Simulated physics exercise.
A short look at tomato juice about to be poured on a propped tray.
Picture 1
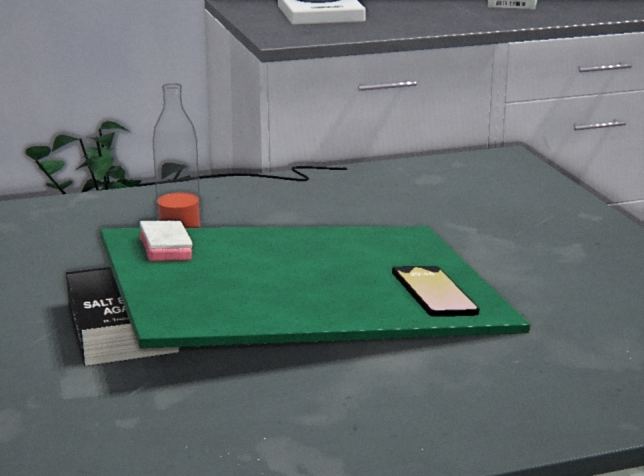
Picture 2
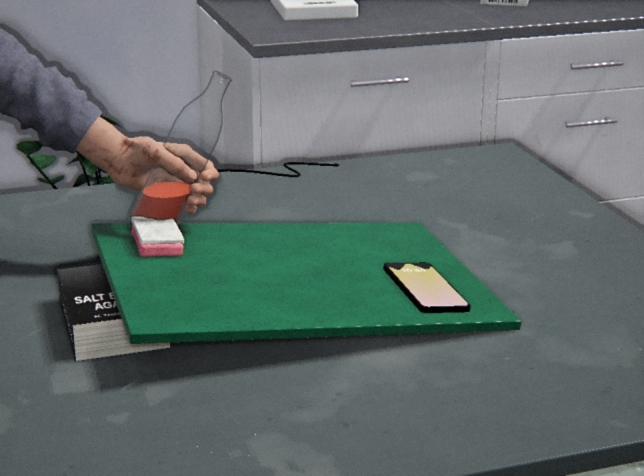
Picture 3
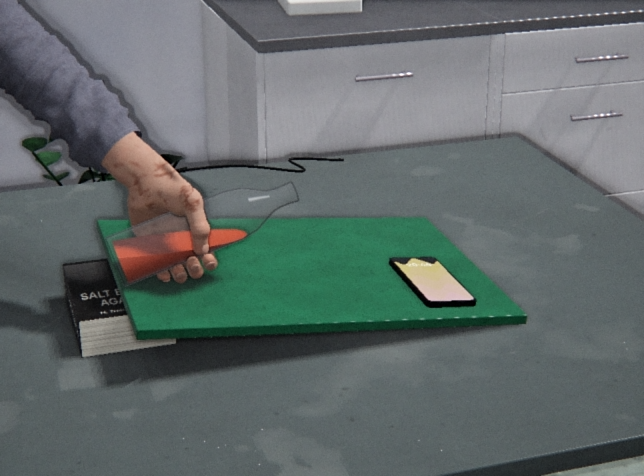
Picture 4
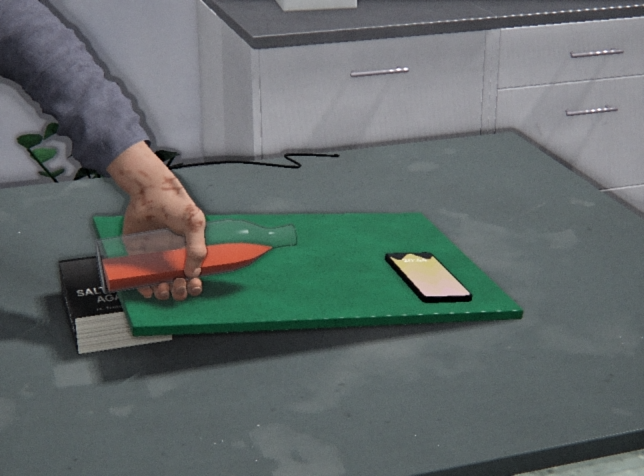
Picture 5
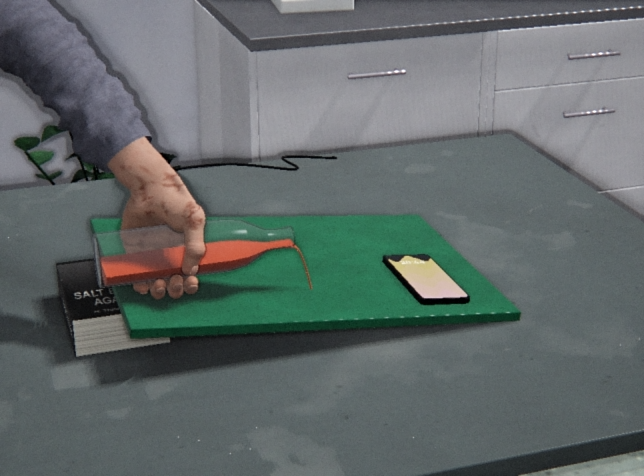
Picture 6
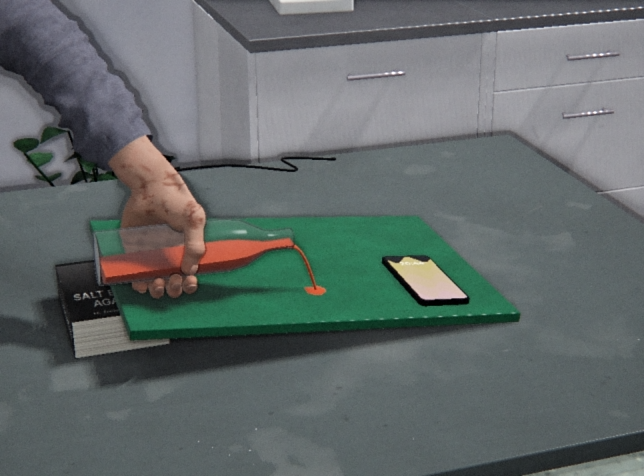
A hand lifts a bottle, tips it sideways and pours red juice onto a green tray.
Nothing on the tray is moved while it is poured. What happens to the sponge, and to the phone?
On the left the sponge remains untouched, on the right the phone ends up in the puddle.
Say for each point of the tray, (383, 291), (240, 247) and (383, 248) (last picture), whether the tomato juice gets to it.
One: Wet. Two: Not reached. Three: Soaked.
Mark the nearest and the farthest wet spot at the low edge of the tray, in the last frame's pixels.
Between (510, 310) and (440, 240).
Shortly, it runs down to the right; the sponge is still dry; the phone is wet along its edge.
Then, it runs down to the right and off the end; the sponge is still dry; the phone is wet along its edge.
At the finish, it runs down to the right and off the end; the sponge is still dry; the phone is wet along its edge.
